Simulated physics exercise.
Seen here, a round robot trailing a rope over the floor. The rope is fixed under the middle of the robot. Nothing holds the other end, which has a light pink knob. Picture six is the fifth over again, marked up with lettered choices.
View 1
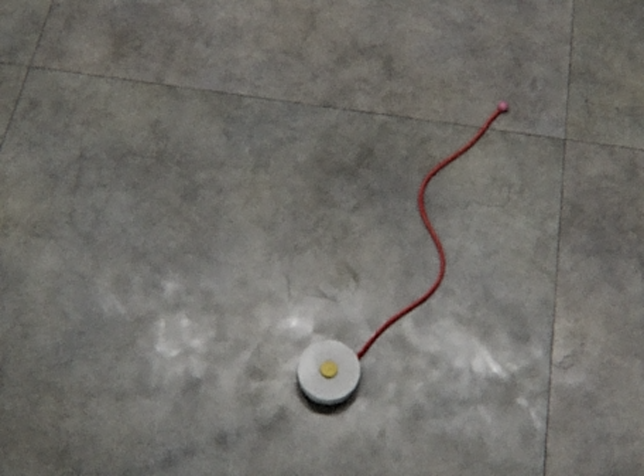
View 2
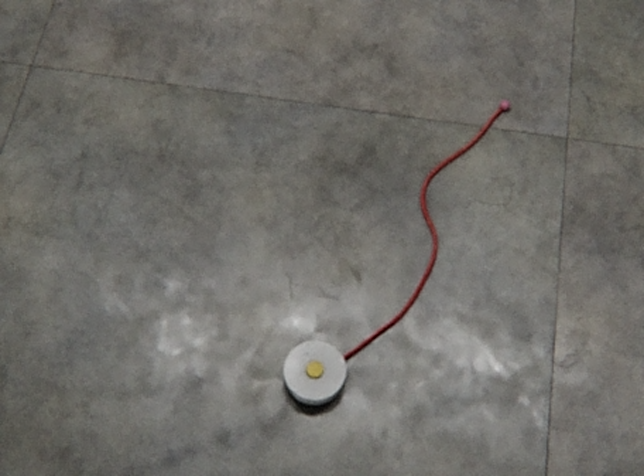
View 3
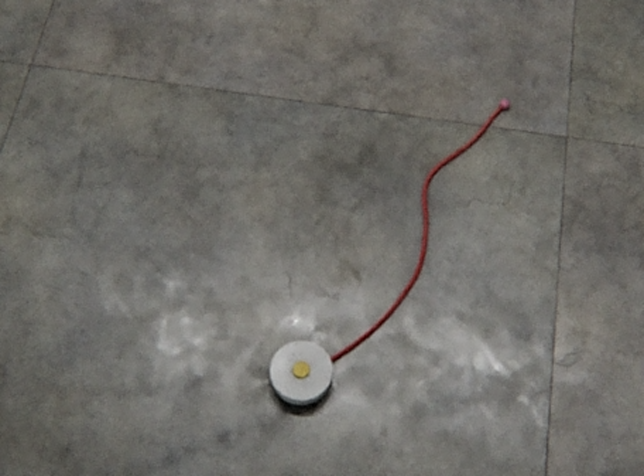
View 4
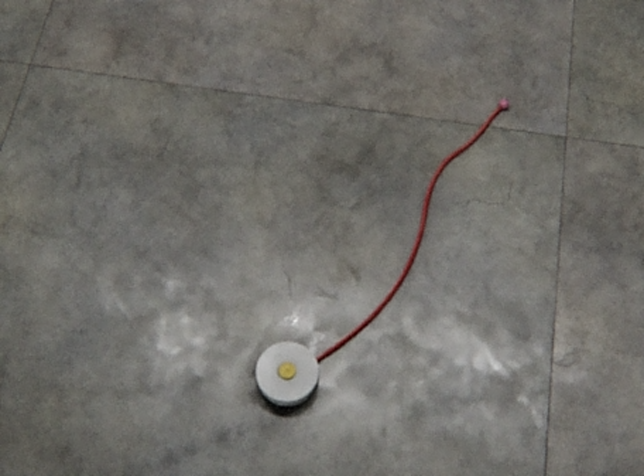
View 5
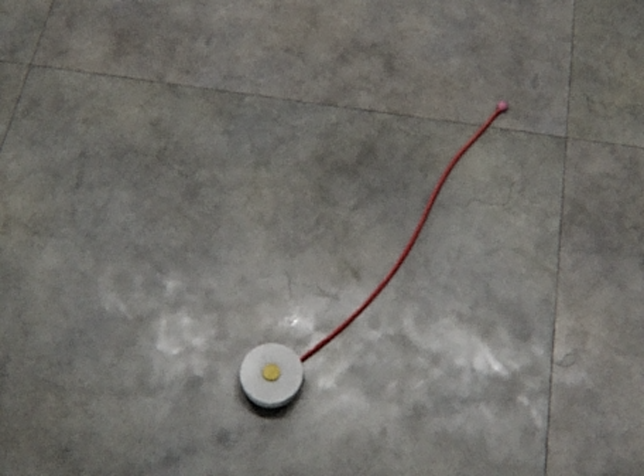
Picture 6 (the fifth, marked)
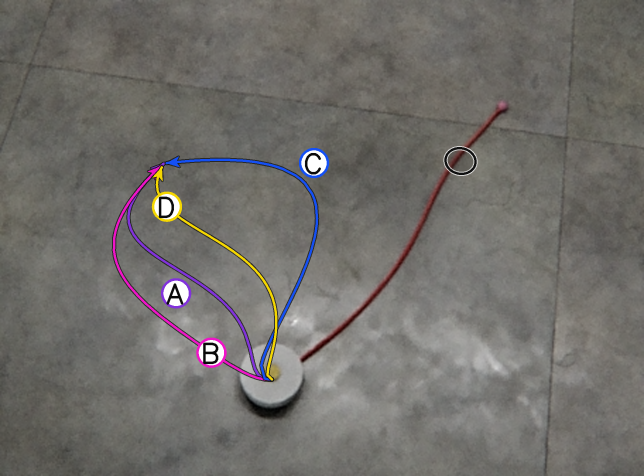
A round robot slides slowly left across the floor, drawing its curvy red rope straighter.
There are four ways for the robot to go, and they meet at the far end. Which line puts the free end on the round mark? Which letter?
Route B.
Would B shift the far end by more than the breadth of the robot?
Yes.
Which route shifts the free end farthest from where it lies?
B.
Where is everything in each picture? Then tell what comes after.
The first frame shows free end (503, 106); robot (329, 373).
The second frame shows robot (315, 373); free end (505, 105).
The third frame shows robot (302, 373); free end (505, 104).
The fourth frame shows robot (288, 374); free end (504, 104).
The fifth frame shows robot (272, 376); free end (502, 106).
On the copy, A from (272, 380) via (175, 268) to (164, 163); B from (272, 380) via (138, 296) to (161, 166); C from (272, 380) via (317, 218) to (166, 163); D from (272, 380) via (239, 256) to (162, 167); the ring at (461, 161).
On B. First, robot (163, 315), middle of the rope (358, 260), free end (477, 136).
Then, robot (116, 220), middle of the rope (307, 253), free end (459, 159).
Finally, robot (163, 158), middle of the rope (307, 253), free end (459, 160); the free end is on the ring.
By contrast, A leaves the free end at (475, 138); C leaves the free end at (499, 110); D leaves the free end at (492, 118).
